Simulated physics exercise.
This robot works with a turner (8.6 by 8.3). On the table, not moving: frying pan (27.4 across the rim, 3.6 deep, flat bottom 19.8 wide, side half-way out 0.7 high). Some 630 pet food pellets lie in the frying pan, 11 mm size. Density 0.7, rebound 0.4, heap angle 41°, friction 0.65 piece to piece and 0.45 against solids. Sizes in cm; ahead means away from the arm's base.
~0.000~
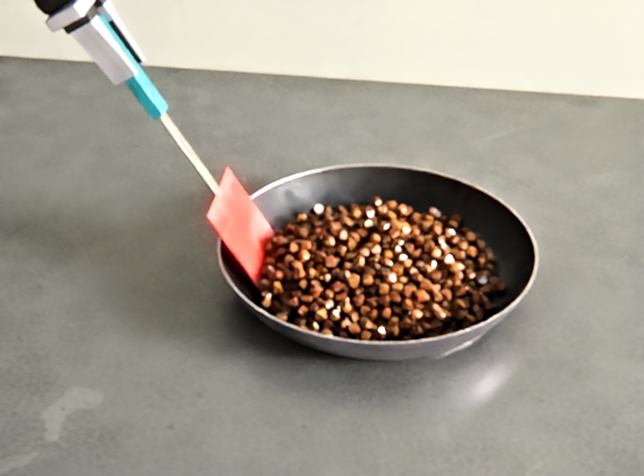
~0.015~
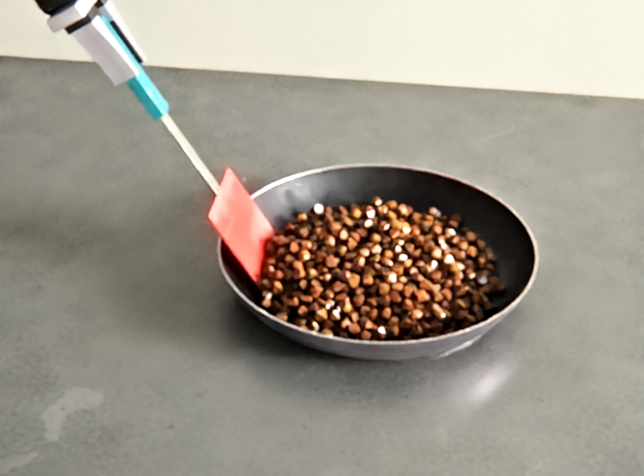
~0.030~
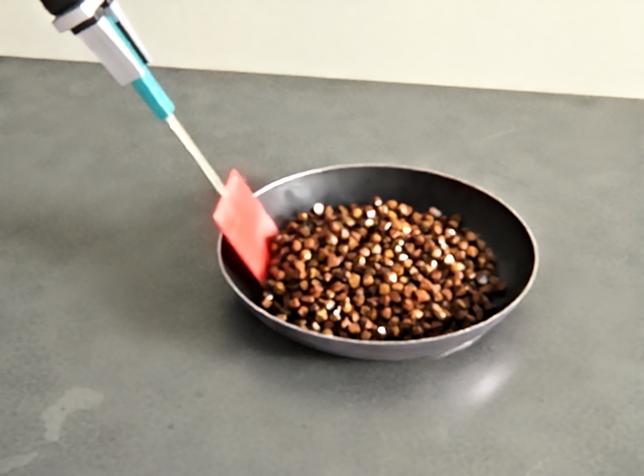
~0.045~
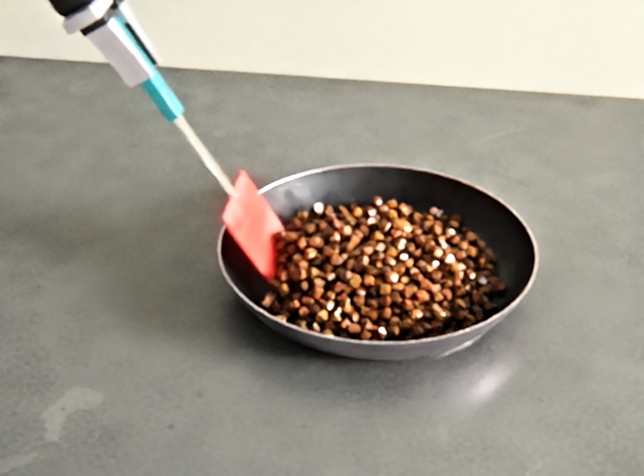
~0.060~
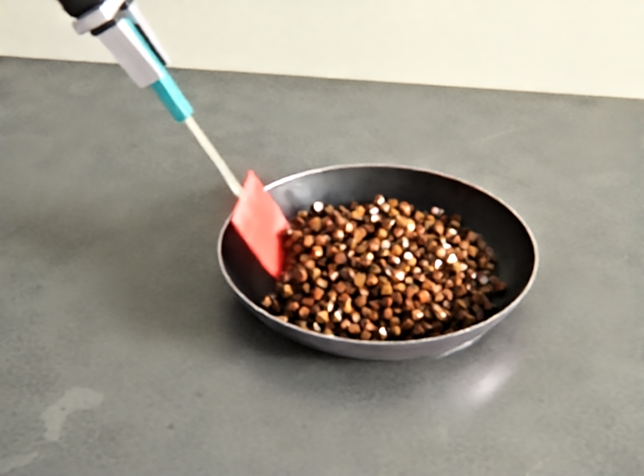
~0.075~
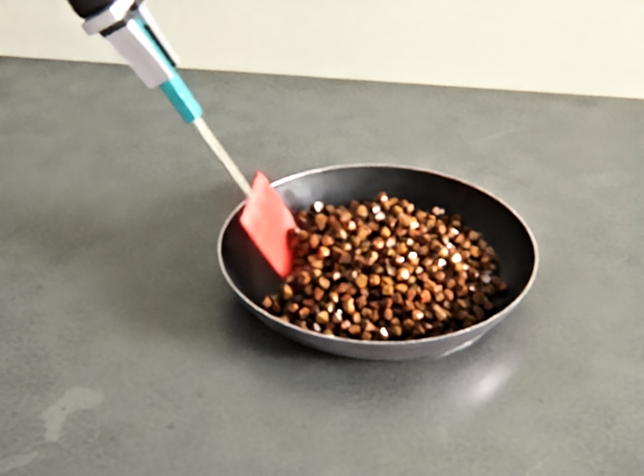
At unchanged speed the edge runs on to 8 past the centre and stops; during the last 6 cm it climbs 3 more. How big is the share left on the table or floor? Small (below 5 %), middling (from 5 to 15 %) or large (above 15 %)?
On the table or floor the share is middling, from 5 to 15 %.
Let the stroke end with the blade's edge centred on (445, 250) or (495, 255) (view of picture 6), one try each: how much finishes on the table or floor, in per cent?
About 0 and 20 per cent.
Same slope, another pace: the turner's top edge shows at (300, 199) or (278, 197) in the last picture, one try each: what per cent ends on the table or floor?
Some 25 and 20 per cent.
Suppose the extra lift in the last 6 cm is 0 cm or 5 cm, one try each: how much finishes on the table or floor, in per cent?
Some 10 and 5 per cent.
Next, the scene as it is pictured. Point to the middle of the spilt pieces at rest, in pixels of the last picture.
Near (566, 293).
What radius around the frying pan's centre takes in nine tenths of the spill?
Roughly 20 cm.
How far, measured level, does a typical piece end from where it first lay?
About 4 cm.
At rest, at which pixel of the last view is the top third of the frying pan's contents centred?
Around (489, 256).
By 0.18 s, sloping 58°, highest piece 4 above the table; 634 in the frying pan.
By 0.28 s, sloping 58°, highest piece 6 above the table; 634 in the frying pan.
By 0.53 s, sloping 58°, highest piece 7 above the table; 587 in the frying pan, 39 on the table or floor, 8 on the blade or in flight.
By 1.58 s, sloping 58°, highest piece 6 above the table; 581 in the frying pan, 53 on the table or floor.
Final count, 581 in the frying pan, 53 on the table or floor. That is 8 % on the table or floor.
